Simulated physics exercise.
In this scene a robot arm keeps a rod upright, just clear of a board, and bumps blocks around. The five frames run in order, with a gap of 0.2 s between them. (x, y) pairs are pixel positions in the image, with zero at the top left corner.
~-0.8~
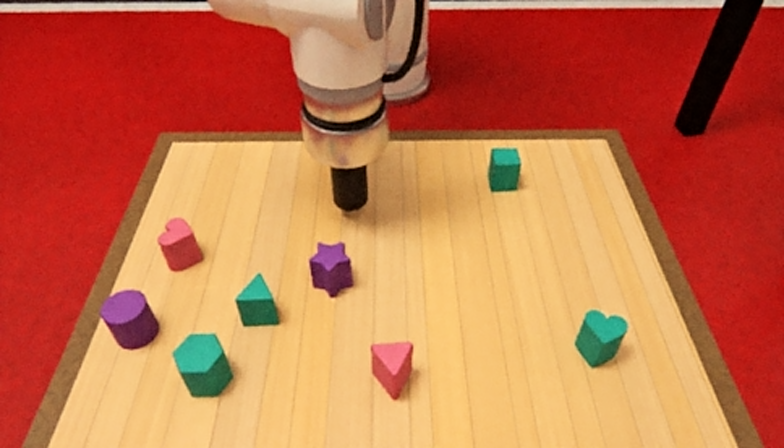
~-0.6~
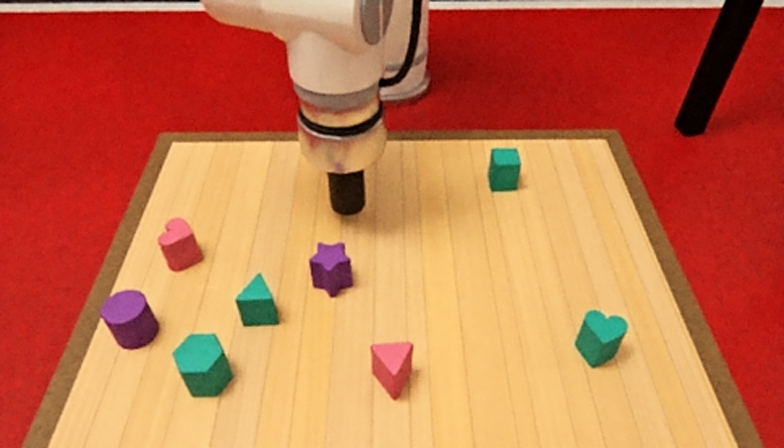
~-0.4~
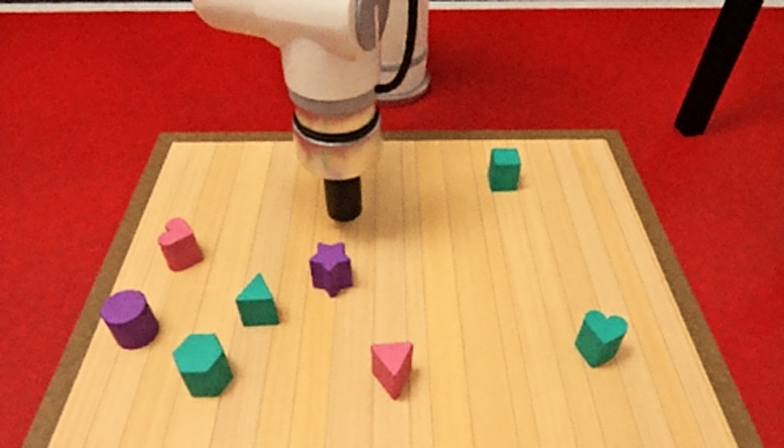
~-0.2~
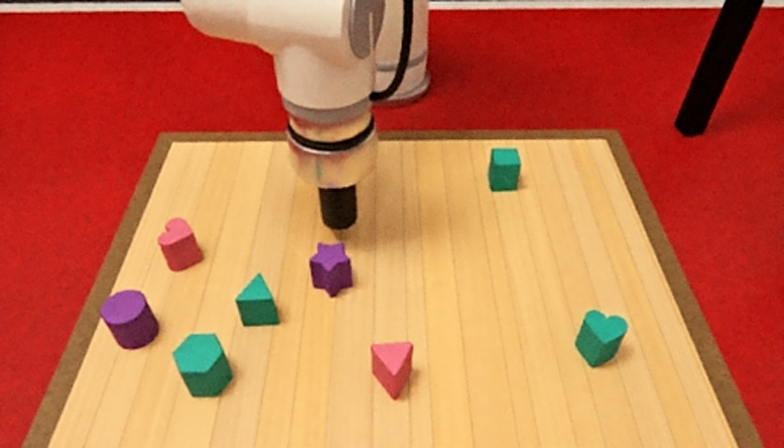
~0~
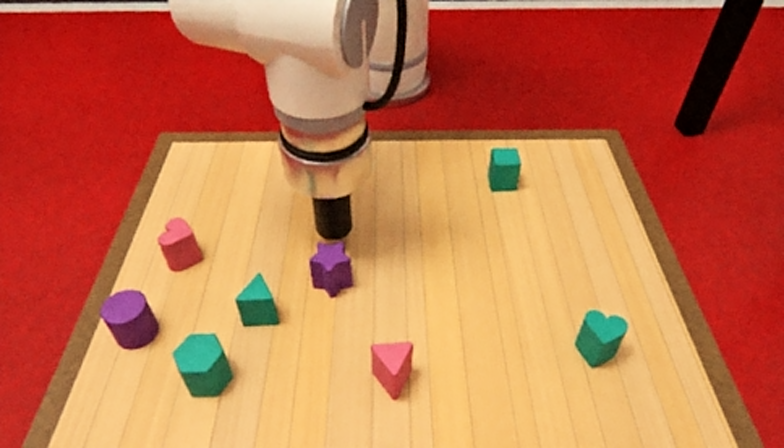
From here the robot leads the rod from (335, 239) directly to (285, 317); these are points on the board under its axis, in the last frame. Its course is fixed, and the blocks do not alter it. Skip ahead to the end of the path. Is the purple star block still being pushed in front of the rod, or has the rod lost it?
It slips away.
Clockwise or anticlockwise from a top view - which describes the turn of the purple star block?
It twists anticlockwise.
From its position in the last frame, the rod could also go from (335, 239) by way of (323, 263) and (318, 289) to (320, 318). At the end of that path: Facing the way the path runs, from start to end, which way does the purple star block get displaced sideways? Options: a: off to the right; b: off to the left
The answer is b.
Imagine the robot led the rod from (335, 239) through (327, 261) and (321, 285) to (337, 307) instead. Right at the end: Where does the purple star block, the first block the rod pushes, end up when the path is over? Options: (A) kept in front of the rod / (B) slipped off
A: Kept in front of the rod.
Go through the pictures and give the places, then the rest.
In the first picture, rod's lower end at (351, 200); turquoise hexagon at (197, 352); turquoise triangular piece at (255, 289); purple star block at (330, 254).
In the second picture, rod at (348, 205); blocks still.
In the third picture, rod at (345, 211); blocks still.
In the fourth picture, rod at (340, 219); blocks still.
In the fifth picture, rod at (334, 228); turquoise hexagon at (197, 352); turquoise triangular piece at (255, 289); purple star block at (330, 254).
On the path given first. One third of the way, rod at (318, 252); purple star block at (330, 259), turned 20° anticlockwise.
Two thirds of the way, rod at (300, 279); purple star block at (330, 273), turned 65° anticlockwise.
At the end, rod at (282, 307); turquoise hexagon still; turquoise triangular piece at (244, 298), turned 25° clockwise; purple star block at (329, 275), turned 80° anticlockwise.
